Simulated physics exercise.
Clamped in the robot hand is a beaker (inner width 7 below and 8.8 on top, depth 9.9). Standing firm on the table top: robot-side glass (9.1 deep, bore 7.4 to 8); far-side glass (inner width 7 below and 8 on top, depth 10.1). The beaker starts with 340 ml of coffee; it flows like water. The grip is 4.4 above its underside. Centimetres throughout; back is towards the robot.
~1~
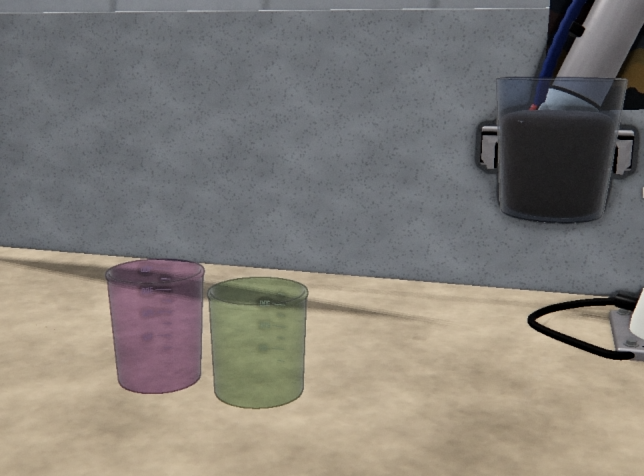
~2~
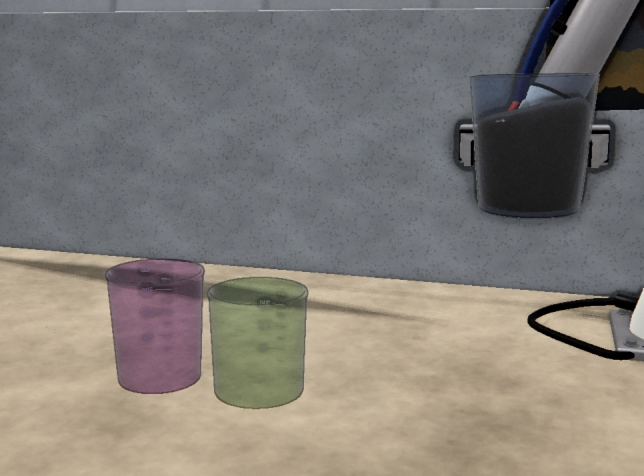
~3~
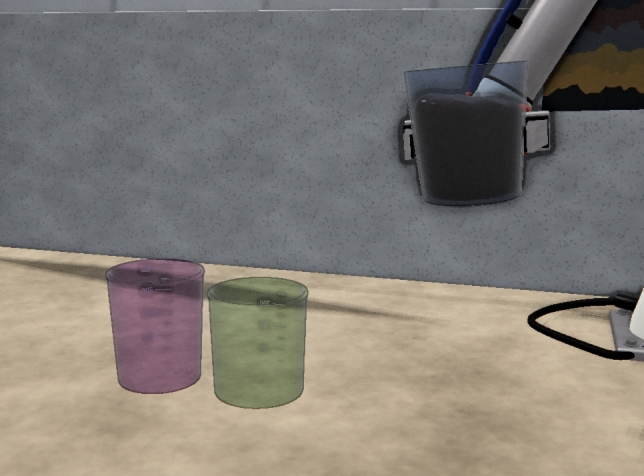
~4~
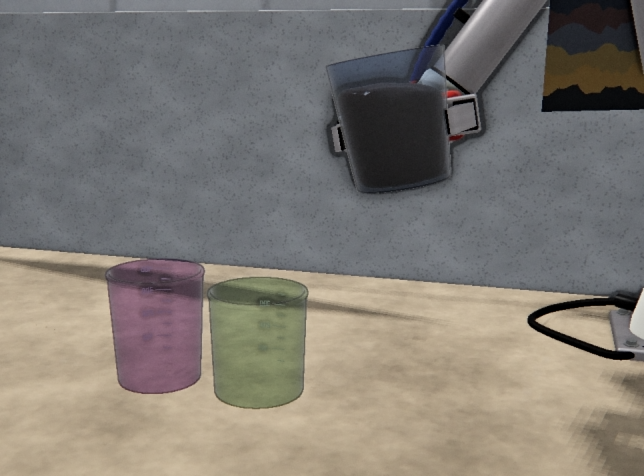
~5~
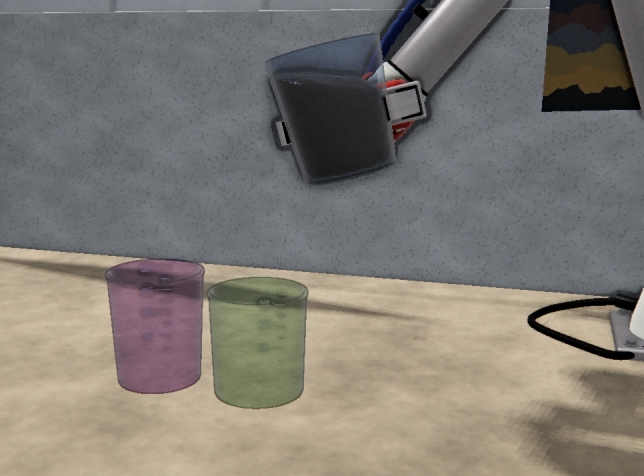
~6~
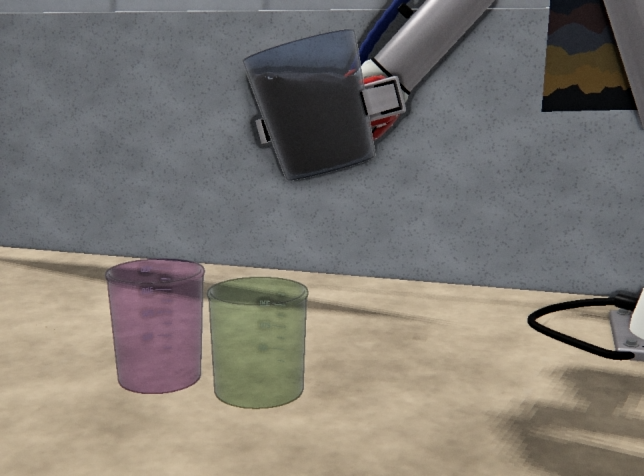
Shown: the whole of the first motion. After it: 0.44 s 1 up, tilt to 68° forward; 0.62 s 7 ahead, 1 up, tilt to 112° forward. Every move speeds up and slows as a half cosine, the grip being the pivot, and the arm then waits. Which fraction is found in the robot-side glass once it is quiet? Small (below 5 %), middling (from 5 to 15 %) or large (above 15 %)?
In the robot-side glass the share is small, below 5 %.
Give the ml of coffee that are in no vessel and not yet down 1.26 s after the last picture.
Some 10 ml.
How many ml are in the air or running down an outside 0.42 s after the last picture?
About 40 ml.
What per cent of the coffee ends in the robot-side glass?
Some 1 per cent.
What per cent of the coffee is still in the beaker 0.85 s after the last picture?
Some 35 per cent.
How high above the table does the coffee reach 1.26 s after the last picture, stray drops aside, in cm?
Up to some 10 cm.
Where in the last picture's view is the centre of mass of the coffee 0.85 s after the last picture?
Around (184, 239).
Then, 0.42 s on, tilted 68° forward, liquid up to 27 above the table; 290 ml in the beaker, 5 ml in the far-side glass, 45 ml in the air or running down outside.
Then, 0.85 s on, tilted 100° forward, liquid up to 28 above the table; 160 ml in the far-side glass, 125 ml in the beaker, 55 ml in the air or running down outside.
Then, 1.26 s on, tilted 112° forward, liquid up to 18 above the table; 230 ml in the far-side glass, 100 ml on the table or floor, 5 ml in the robot-side glass, 10 ml in the air or running down outside.
Then, 2.06 s on, tilted 112° forward, liquid up to 6 above the table; 230 ml in the far-side glass, 110 ml on the table or floor.
In the end, 230 ml in the far-side glass, 110 ml on the table or floor. That is 1 % in the robot-side glass.
